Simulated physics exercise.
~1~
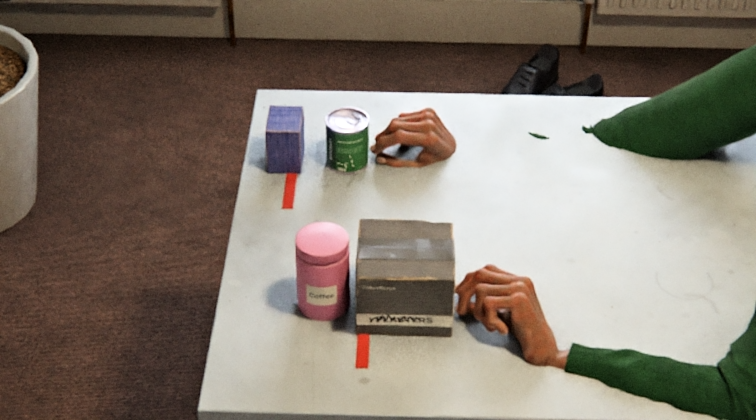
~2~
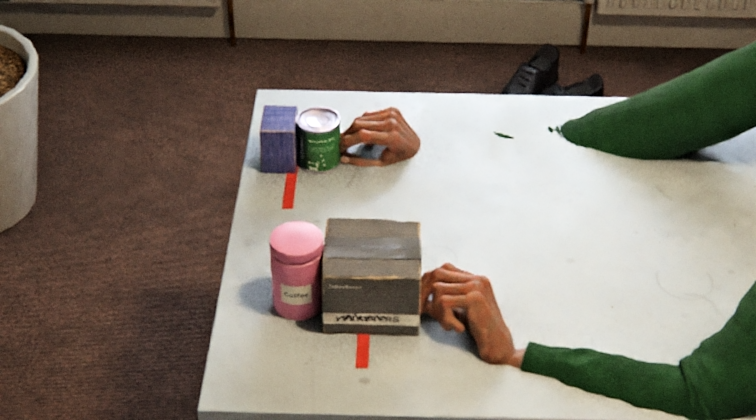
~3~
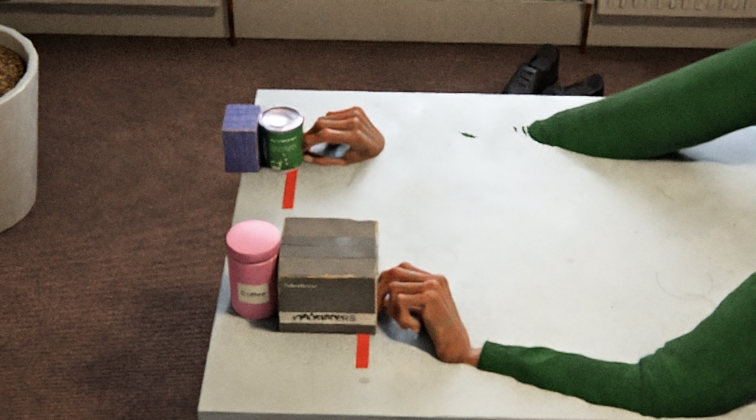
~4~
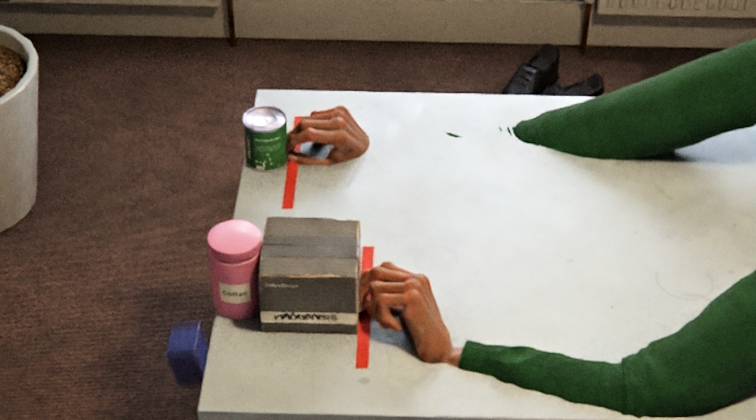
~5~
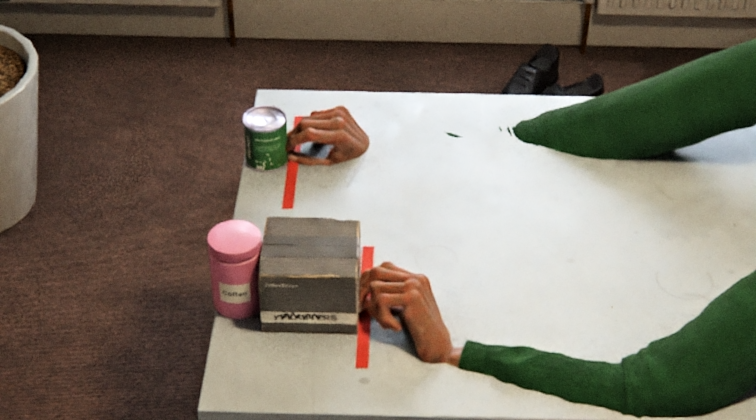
Two hands pushed a green tin and a grey box left across a white table, shoving a blue block and a pink jar ahead of them, until the block tumbled off the edge while the jar stayed standing near the side.
